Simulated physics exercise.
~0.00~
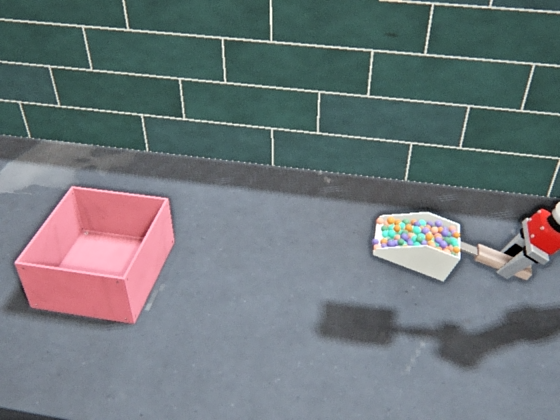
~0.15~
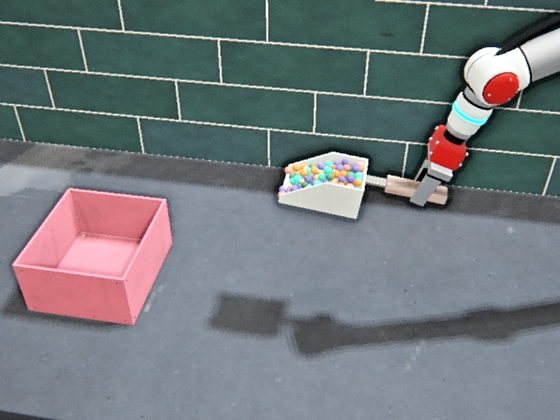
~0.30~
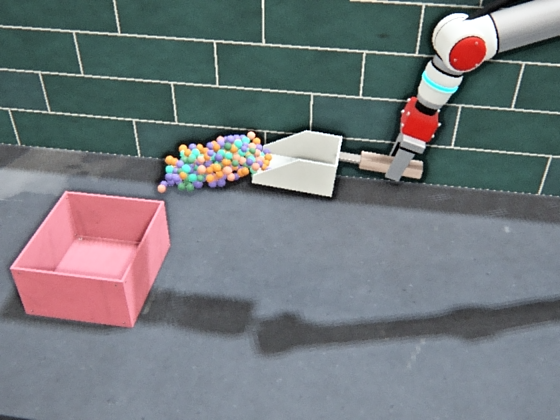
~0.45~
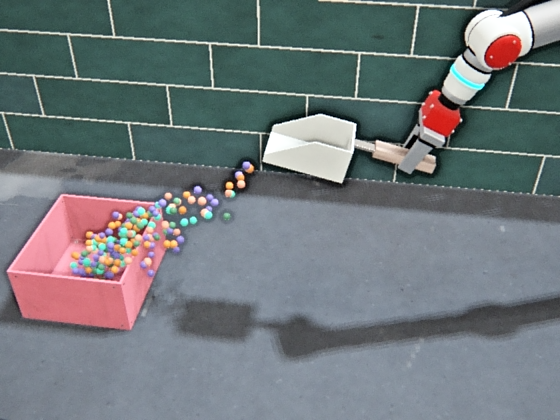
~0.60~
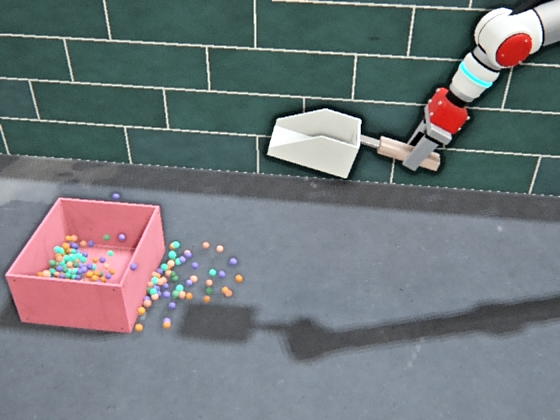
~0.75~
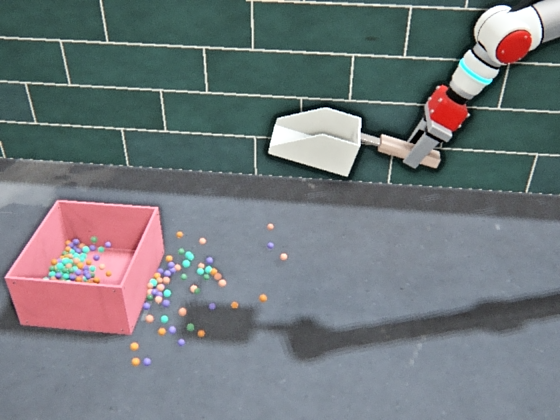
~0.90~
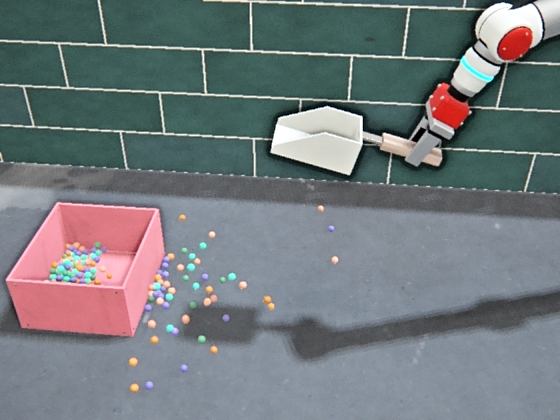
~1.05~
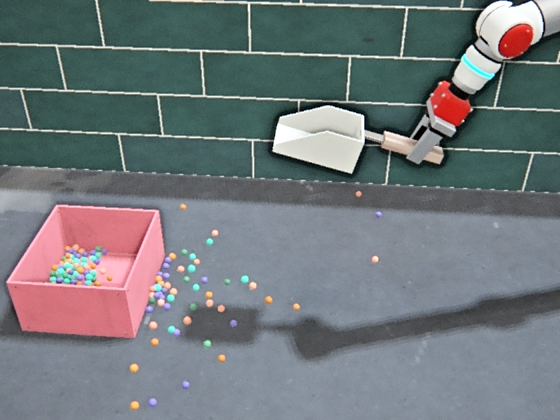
A robot arm swept a white scoop of colorful little balls leftward and flung them toward a pink box on a gray tabletop; many landed inside, while the rest spilled beside it and rolled across the table as the emptied scoop stayed raised.
